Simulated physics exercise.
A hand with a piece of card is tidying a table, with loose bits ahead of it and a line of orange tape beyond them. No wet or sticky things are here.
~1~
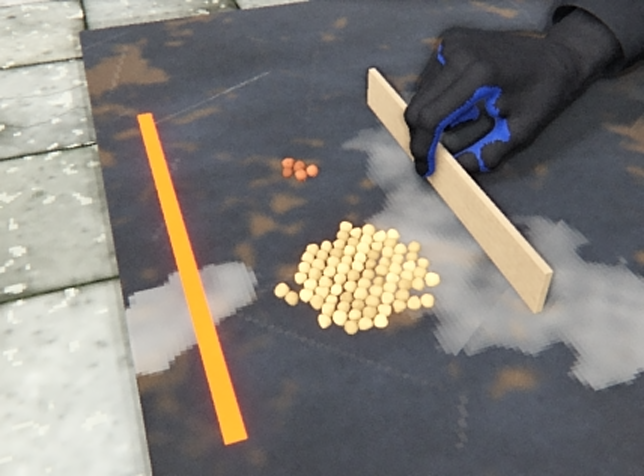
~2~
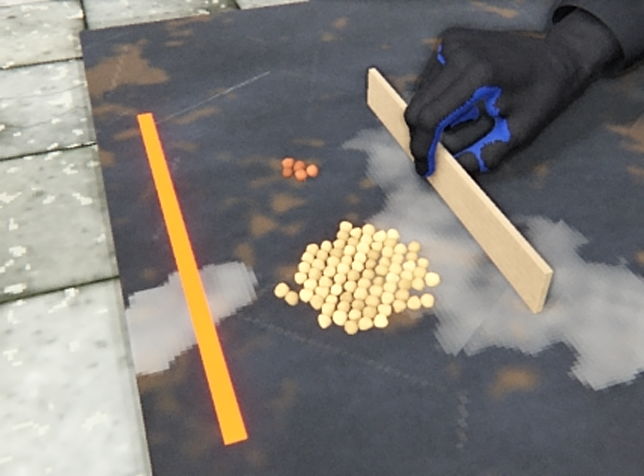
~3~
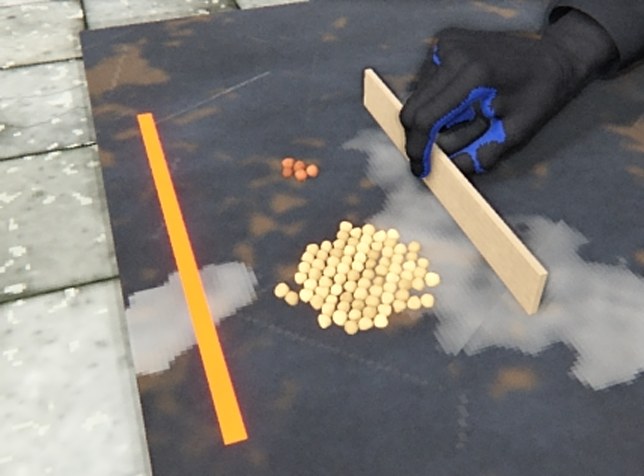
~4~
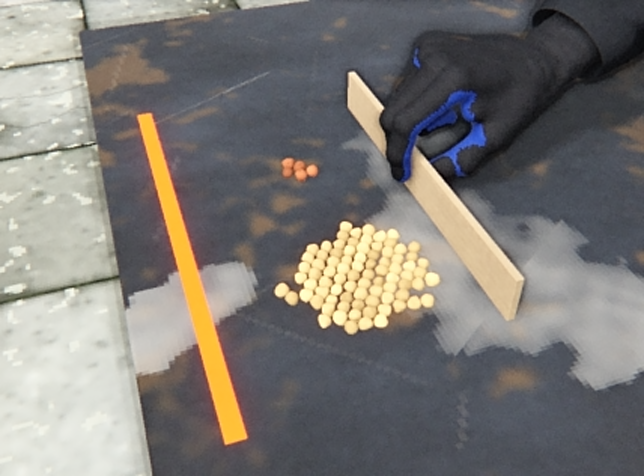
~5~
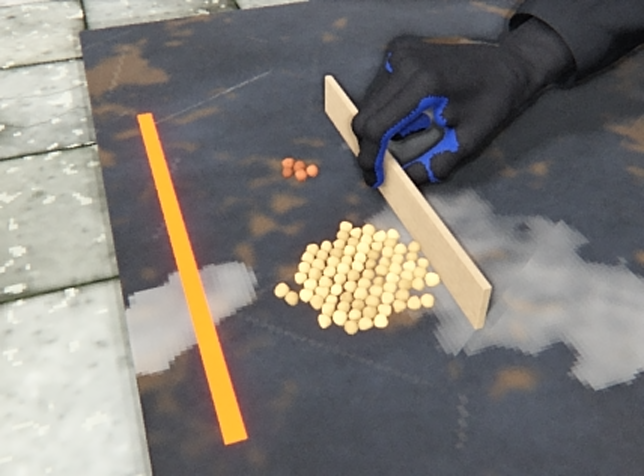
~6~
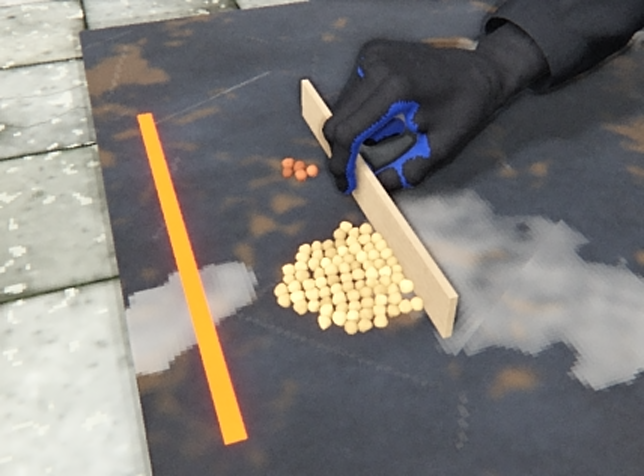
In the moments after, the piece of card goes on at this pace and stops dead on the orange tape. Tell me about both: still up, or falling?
Front handful does not all stay up, and as for the other one, Back handful does not fall.
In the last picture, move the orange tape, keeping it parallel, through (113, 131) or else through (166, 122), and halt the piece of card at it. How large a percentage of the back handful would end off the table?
About 100 % and 0 %.
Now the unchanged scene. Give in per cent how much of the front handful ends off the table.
Once everything settles, roughly 30 percent.
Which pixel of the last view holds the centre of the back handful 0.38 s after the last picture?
I'd put the centre somewhere around (241, 182).
Then, 0.38 s after the last picture, piece of card still moving, near (263, 186); front handful all on the table, its front near (184, 313); back handful all on the table, its front near (232, 184).
Then, 0.79 s after the last picture, piece of card stopped at the orange tape; front handful about a quarter over the edge; back handful all on the table, its front near (137, 203).
Then, 1.07 s after the last picture, piece of card stopped at the orange tape; front handful about a third over the edge; back handful all on the table, its front near (136, 203).
At rest, piece of card stopped at the orange tape; front handful about a third over the edge; back handful all on the table, its front near (136, 203).
